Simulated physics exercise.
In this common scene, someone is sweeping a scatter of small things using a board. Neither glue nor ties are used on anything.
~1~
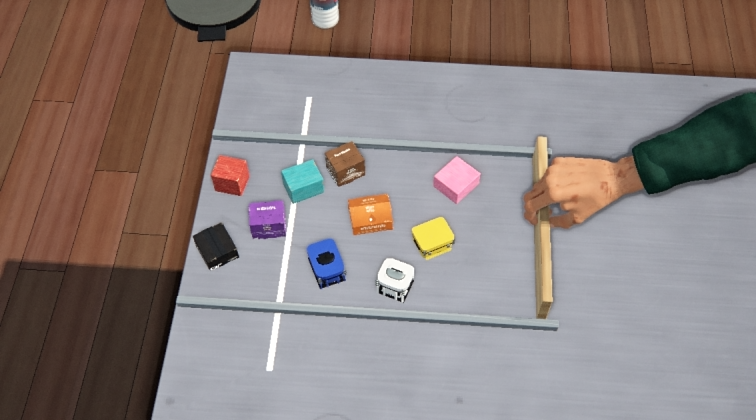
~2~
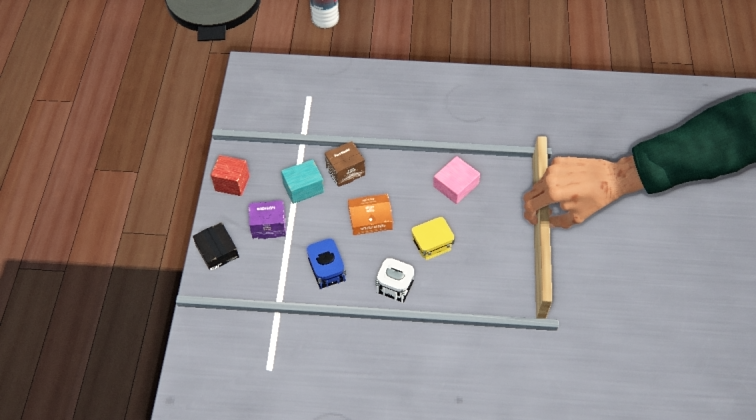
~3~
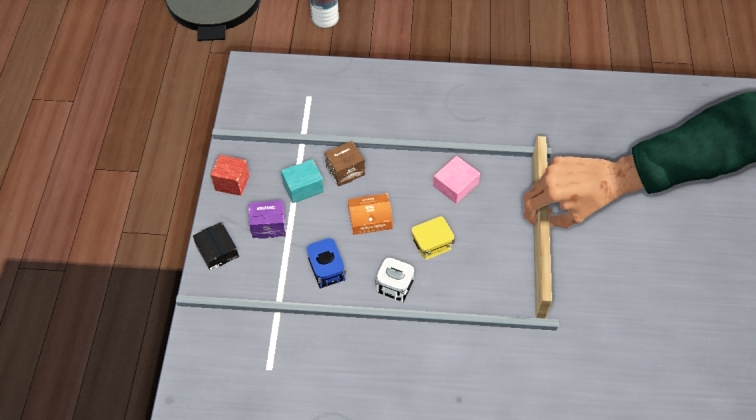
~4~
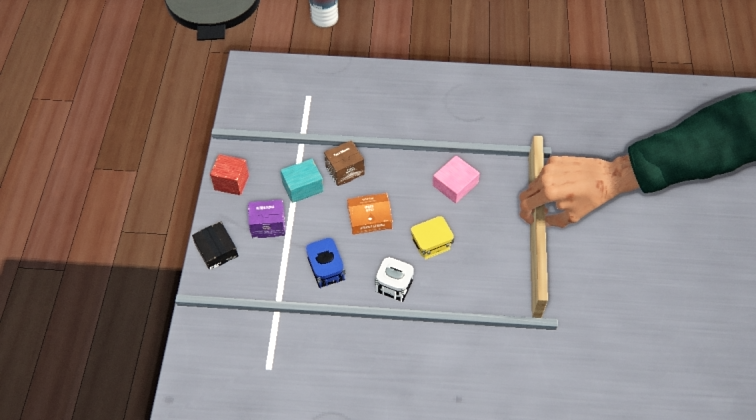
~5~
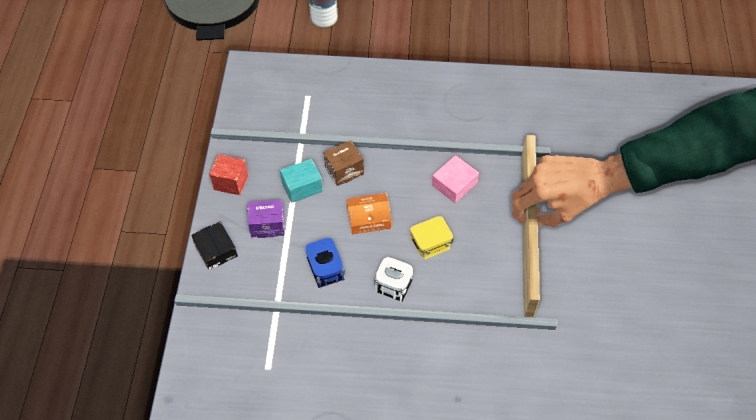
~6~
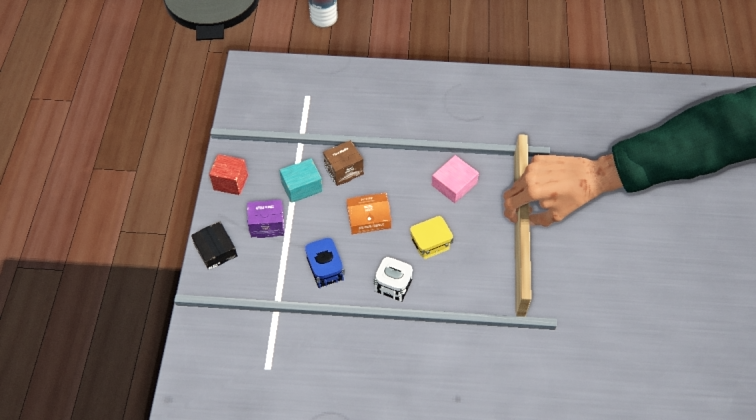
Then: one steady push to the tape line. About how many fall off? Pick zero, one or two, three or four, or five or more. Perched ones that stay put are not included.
Zero fall off.
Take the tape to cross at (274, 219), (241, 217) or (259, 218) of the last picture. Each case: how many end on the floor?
Counts per try, in order: 0 / 4 / 2.
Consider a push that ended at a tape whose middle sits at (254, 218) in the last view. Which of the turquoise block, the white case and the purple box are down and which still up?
In order, the turquoise block keeps its spot, then the white case keeps its spot, then the purple box keeps its spot.
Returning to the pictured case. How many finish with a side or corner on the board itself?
5 touch it.
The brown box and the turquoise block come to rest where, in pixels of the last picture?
Look around (283, 146) for the first and around (242, 182) for the second.
Early on, none off yet; black box at rest near (214, 246); red block at rest near (229, 175); purple box at rest near (266, 219).
A while later, none off yet; black box at rest near (214, 246); red block at rest near (229, 175); purple box moving near (260, 219).
Finally, the number that fall off is zero.
